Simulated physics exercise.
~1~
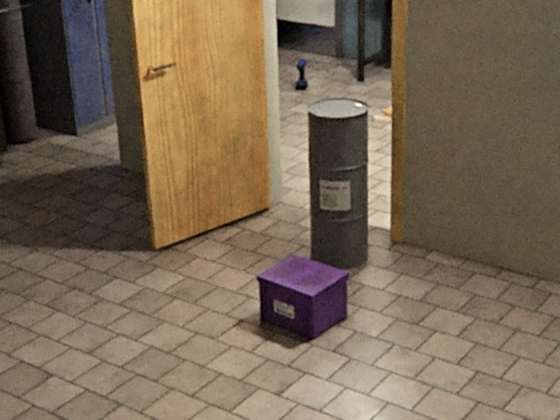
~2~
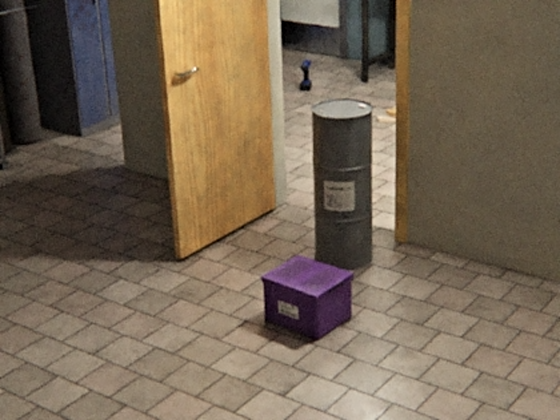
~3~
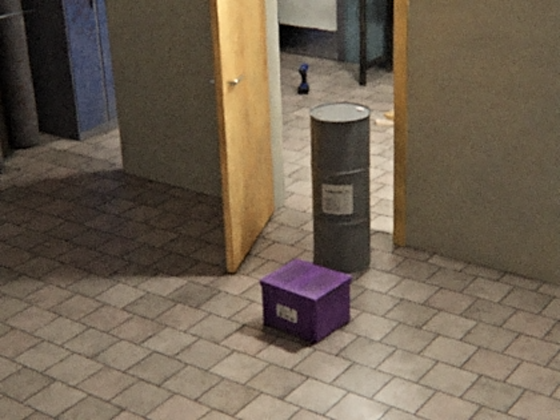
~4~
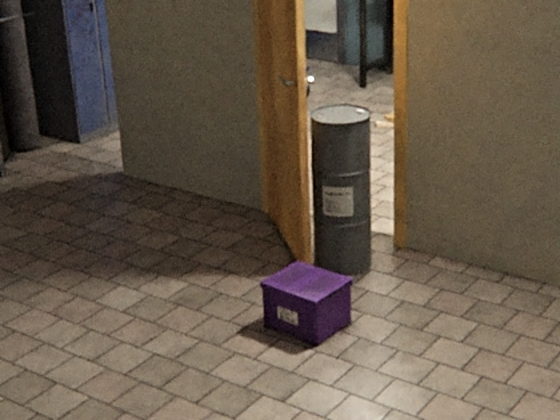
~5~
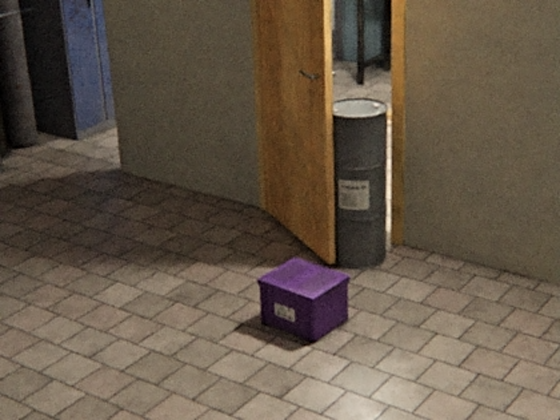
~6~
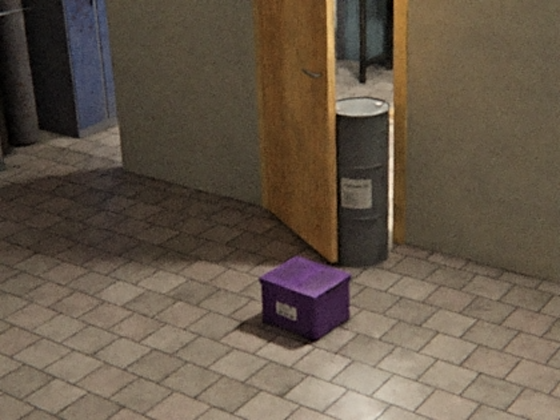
A wooden door stands wide open in a grey-walled room with a tiled floor, seen from above by a slightly swaying camera. A tall grey drum stands upright in the doorway, and a purple box with a pale label sits on the floor in front of it. With no hand in view, the door swings to the right towards its frame, passing behind the box. It meets the drum and shifts it a short way to the right, still upright. The door comes to rest against the drum, partly open, while the box stays where it was.
